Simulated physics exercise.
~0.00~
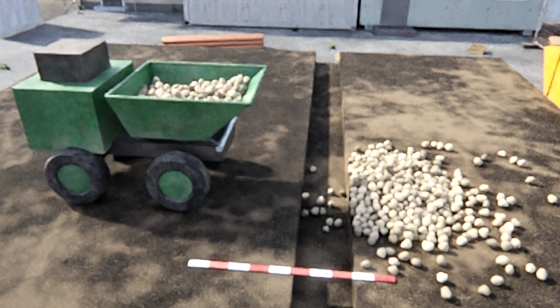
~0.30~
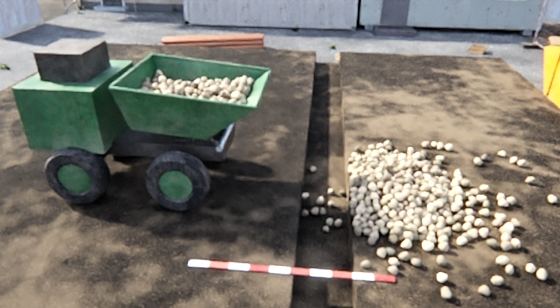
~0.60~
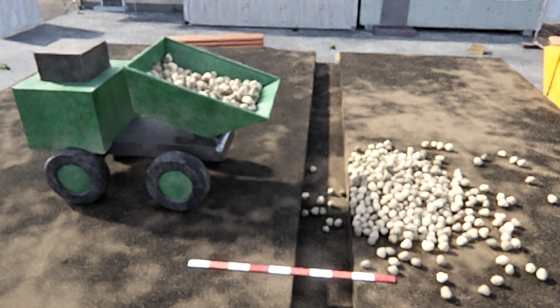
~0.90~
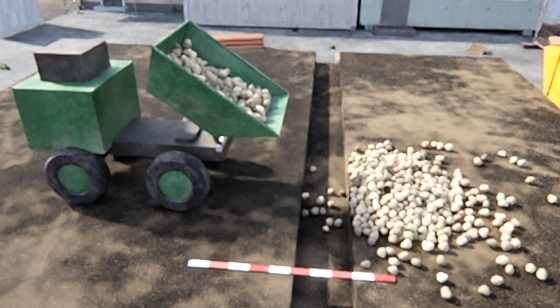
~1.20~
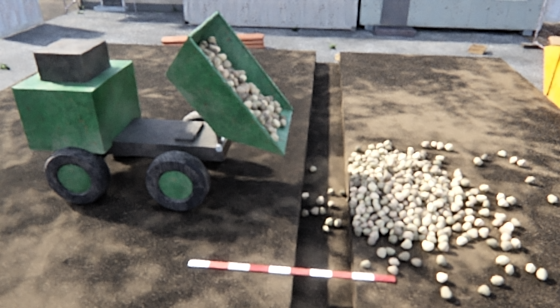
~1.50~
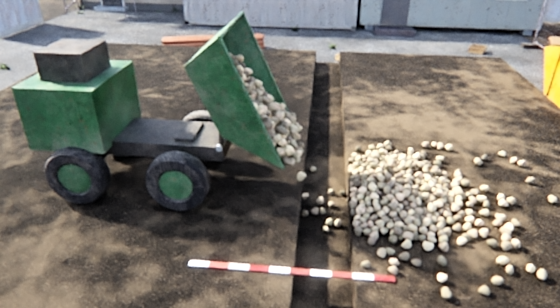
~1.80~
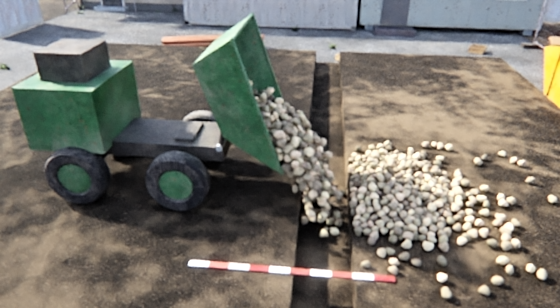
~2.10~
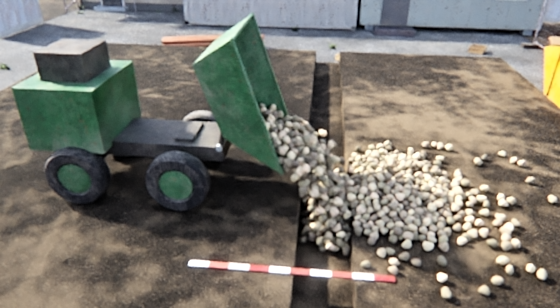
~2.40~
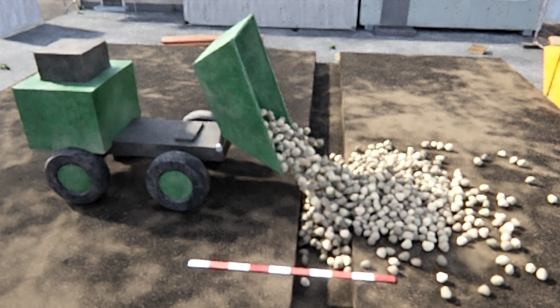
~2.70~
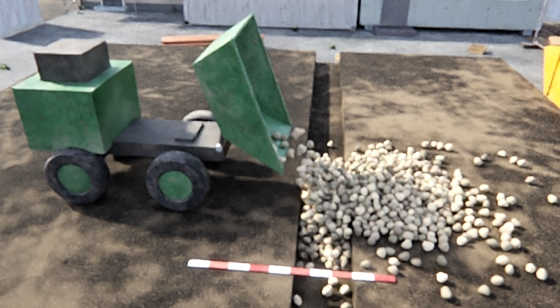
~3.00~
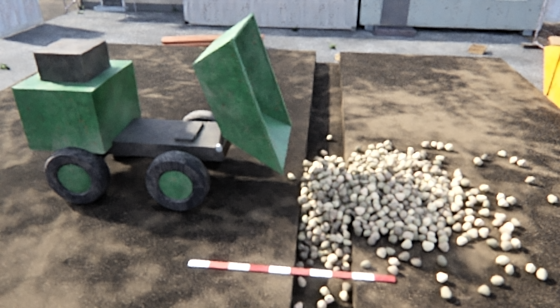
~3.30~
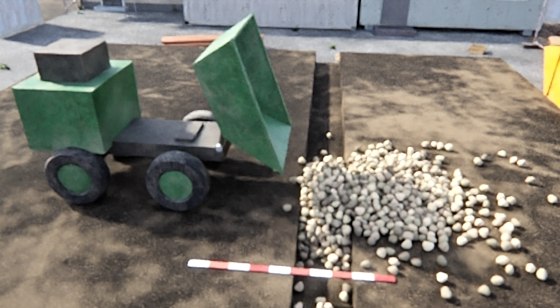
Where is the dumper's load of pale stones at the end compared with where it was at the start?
At the start the stones sit in the raised green skip. By the end they lie lower and further right, almost all in the trench against the earlier heap.
